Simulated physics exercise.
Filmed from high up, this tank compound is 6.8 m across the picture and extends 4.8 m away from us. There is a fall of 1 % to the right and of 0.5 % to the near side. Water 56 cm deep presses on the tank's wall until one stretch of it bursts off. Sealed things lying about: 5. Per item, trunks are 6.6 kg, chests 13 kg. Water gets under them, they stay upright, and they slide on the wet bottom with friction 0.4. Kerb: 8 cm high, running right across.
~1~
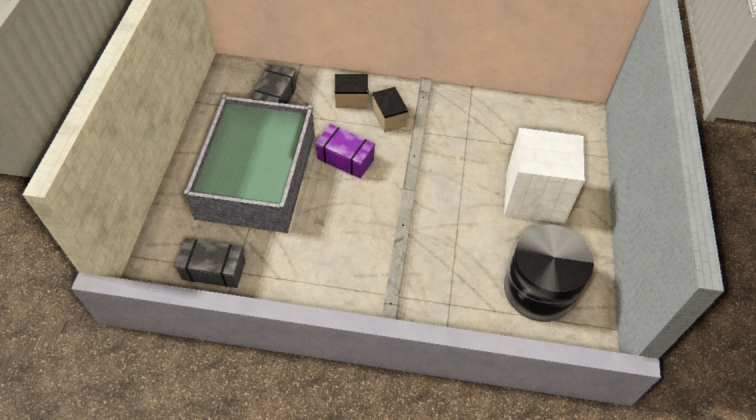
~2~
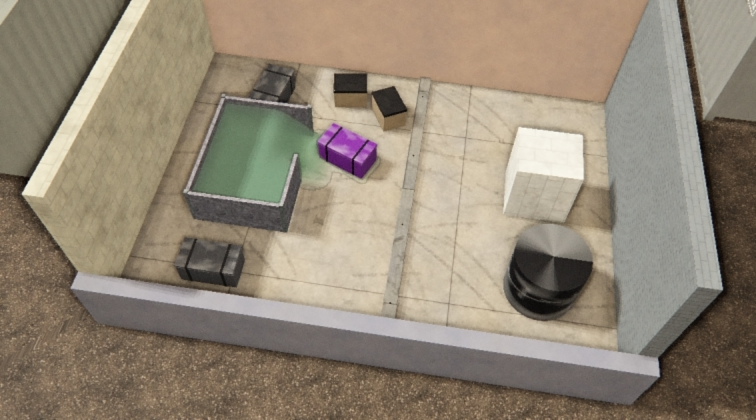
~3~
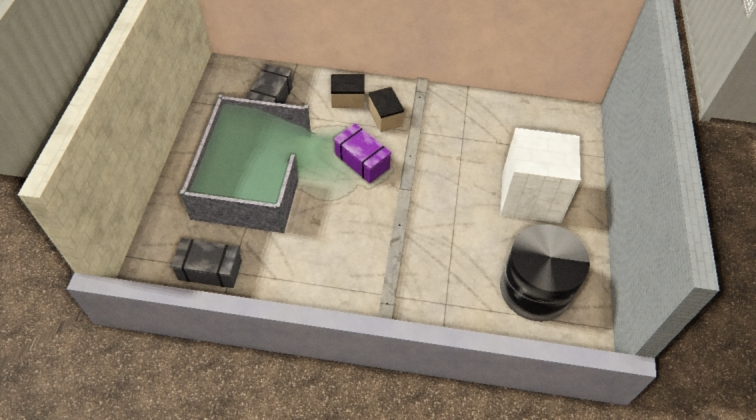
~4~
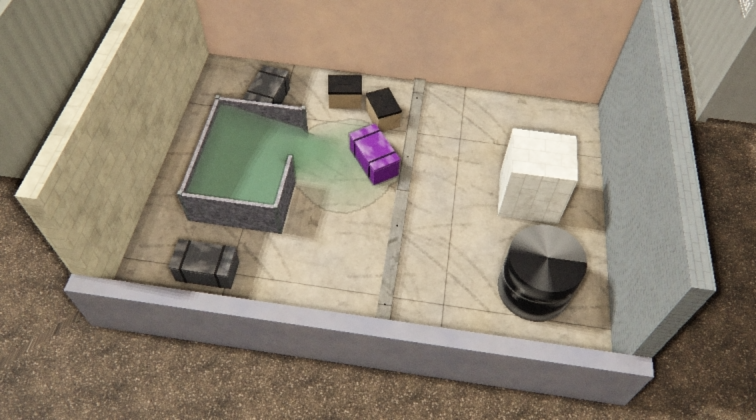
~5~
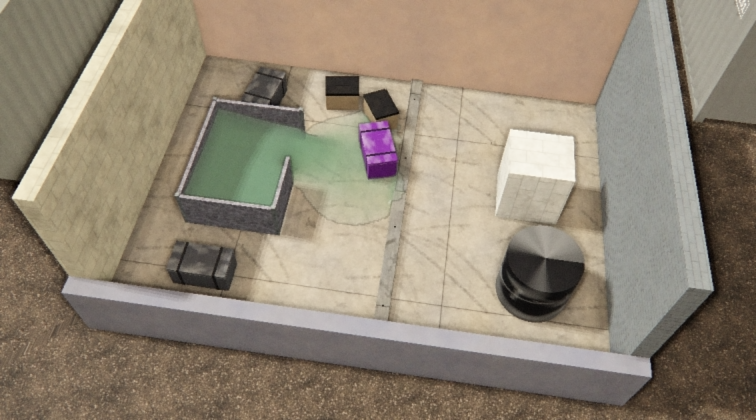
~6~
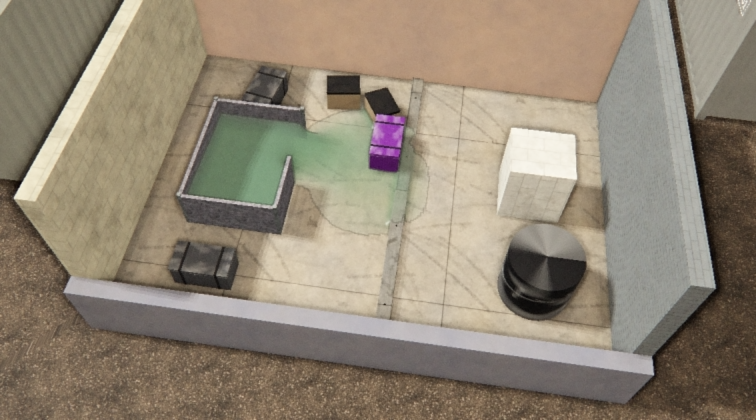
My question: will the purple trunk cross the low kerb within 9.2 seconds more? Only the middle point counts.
I reckon the purple trunk reaches the far side.
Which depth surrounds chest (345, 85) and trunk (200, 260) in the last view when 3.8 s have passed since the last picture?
Close to 3 and 0 centimetres.
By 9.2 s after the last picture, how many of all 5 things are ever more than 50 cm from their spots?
The count comes to 3.
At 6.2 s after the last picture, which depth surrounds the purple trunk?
The depth there is around 7 cm.
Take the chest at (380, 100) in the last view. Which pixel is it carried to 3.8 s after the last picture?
Around (349, 72).
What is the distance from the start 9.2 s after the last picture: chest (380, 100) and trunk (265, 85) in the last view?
The first is 80 cm from its start, the second 50 cm.
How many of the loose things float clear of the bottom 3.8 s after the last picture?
1 of them.
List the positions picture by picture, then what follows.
In the first picture, the purple trunk at (345, 143), on the bottom; water covers 2.4 m2; 0 of 5 have shifted.
In the second picture, the purple trunk at (347, 143) rests on the ground, 5 cm from its start; water covers 2.8 m2; 0 of 5 have shifted.
In the third picture, the purple trunk at (362, 145), on the bottom, 33 cm from its start; water covers 3.5 m2; 1 of 5 have shifted.
In the fourth picture, the purple trunk at (375, 146) rests on the ground, 55 cm from its start; 4.3 m2 under water; 1 of 5 have shifted.
In the fifth picture, the purple trunk at (378, 142) rests on the ground, 64 cm from its start; water covers 5.2 m2; 1 of 5 have shifted.
In the sixth picture, the purple trunk at (388, 135), afloat, 78 cm from its start; 6.1 m2 under water; 1 of 5 have shifted.
Then, 1.2 s after the last picture the purple trunk is near (477, 143), 2.1 m from its start, afloat; 1 of 5 are over the mark; 2 afloat.
Then, 3.8 s after the last picture the purple trunk is near (585, 142), 3.8 m from its start, afloat; 1 of 5 are over the mark; 1 afloat.
Then, 6.2 s after the last picture the purple trunk is near (584, 151), 3.8 m from its start, afloat; 1 of 5 are over the mark; 1 afloat.
Then, 9.2 s after the last picture the purple trunk is near (584, 152), 3.8 m from its start, afloat; 1 of 5 are over the mark; 3 afloat.
